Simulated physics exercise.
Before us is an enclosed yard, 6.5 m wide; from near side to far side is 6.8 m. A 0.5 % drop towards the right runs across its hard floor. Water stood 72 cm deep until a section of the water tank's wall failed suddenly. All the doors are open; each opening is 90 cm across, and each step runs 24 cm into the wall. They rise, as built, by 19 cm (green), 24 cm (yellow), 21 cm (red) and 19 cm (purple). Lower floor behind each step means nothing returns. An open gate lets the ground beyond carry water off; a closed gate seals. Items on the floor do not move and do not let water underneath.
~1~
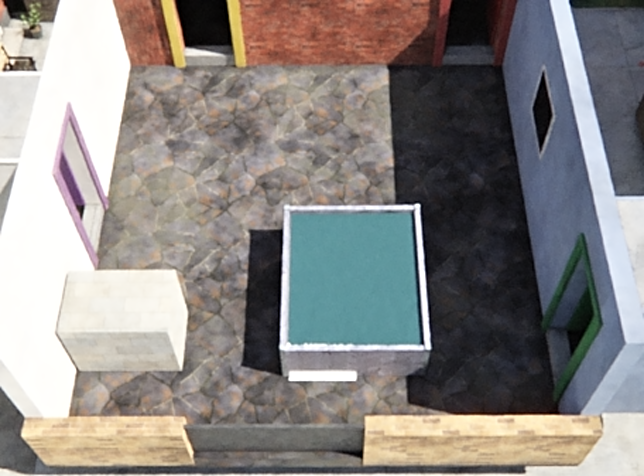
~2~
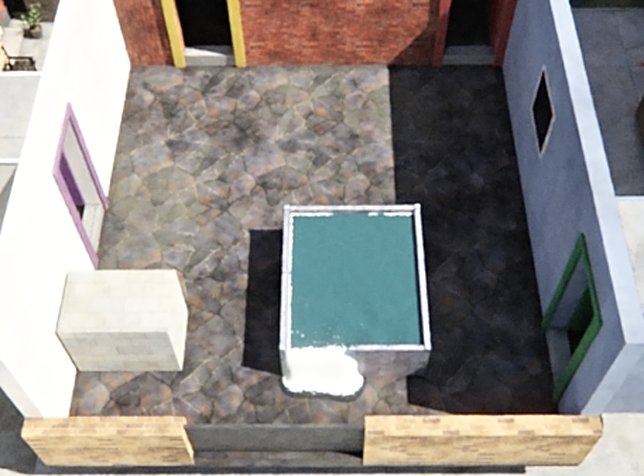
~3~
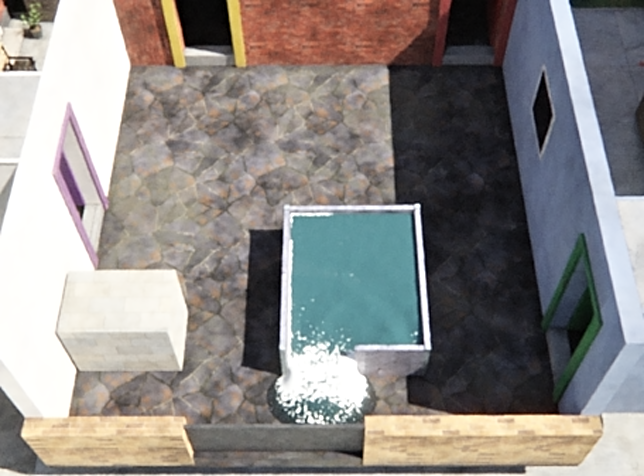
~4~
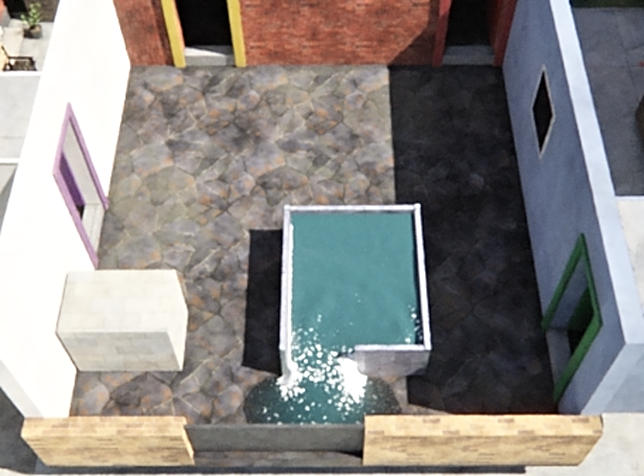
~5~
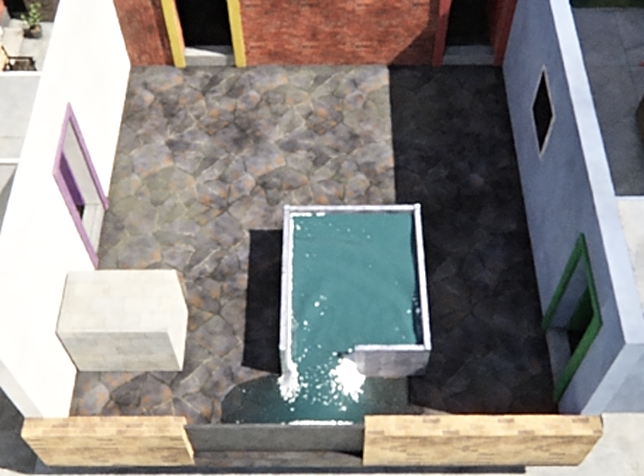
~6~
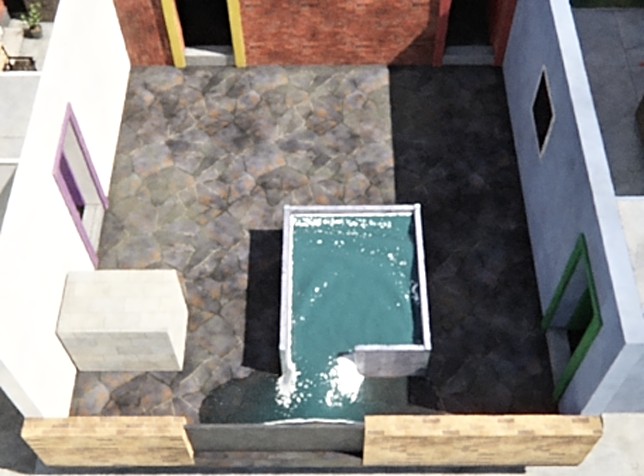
Water pours from the front of the white-walled tank and spreads across the stone floor.
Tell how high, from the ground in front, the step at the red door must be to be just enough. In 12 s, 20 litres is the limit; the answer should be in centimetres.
It must be about 7.5 cm high.
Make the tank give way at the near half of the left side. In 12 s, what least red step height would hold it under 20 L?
That way, roughly 10.0 cm.
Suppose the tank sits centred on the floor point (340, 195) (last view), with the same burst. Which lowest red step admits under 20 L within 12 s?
In this case, 11.0 cm or so.
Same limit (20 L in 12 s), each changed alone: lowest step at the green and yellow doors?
Roughly 20 cm for the green door and roughly 7.5 cm for the yellow door.
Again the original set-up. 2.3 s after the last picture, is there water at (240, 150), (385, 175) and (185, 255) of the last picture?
So the three spots come out spared, spared, swamped, in that order.
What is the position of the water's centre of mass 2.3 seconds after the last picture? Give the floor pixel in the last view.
The centre of all the water is around (326, 344).
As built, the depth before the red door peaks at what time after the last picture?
I'd say near 4.5 seconds.
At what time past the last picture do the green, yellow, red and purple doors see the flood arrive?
Green = 0.8 s, yellow = 6.5 s, red = 4.0 s, purple = 1.6 s.
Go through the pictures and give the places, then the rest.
In the first frame, still water, 72 cm deep, in the water tank at (353, 277); the red door at (475, 20) is dry.
In the second frame, water pours out at (321, 363) and has run 0.4 m, to (341, 397); about 9 cm deep outside, 72 cm at the back.
In the third frame, water pours out at (321, 365) and has run 0.8 m, to a hidden place; about 11 cm deep outside, 72 cm at the back.
In the fourth frame, water pours out at (321, 365) and has run 1.0 m, to a hidden place; about 12 cm deep outside, 72 cm at the back.
In the fifth frame, the gap is at (321, 365), the front 1.2 m out at a hidden place; the back of the water tank holds 70 cm.
In the sixth frame, the front is at a hidden place, 1.5 m from the gap at (321, 365); 2.1 m2 of floor is wet, 63 cm left at the back; the red door at (475, 20), 6.4 m from the gap, is still 6.1 m from the nearest water.
Then, 0.7 s after the last picture water covers 15 % of the floor, deepest (55 cm) near (313, 440); it has not reached the red door.
Then, 2.3 s after the last picture water covers 35 % of the floor, deepest (38 cm) near (69, 414); it has not reached the red door.
Then, 11.3 s after the last picture water covers 95 % of the floor, deepest (10 cm) near (486, 176); 8 cm at the red door, 0 litres in over its 21 cm step.
At the red door as built, the water peaked near 12 cm, 4.5 s after the last picture.
Run again over the same 12 s with other heights there, 30 litres in over 7 cm, 3 litres over 9.5 cm. The limit of 20 litres is kept from about 7.5 cm up.
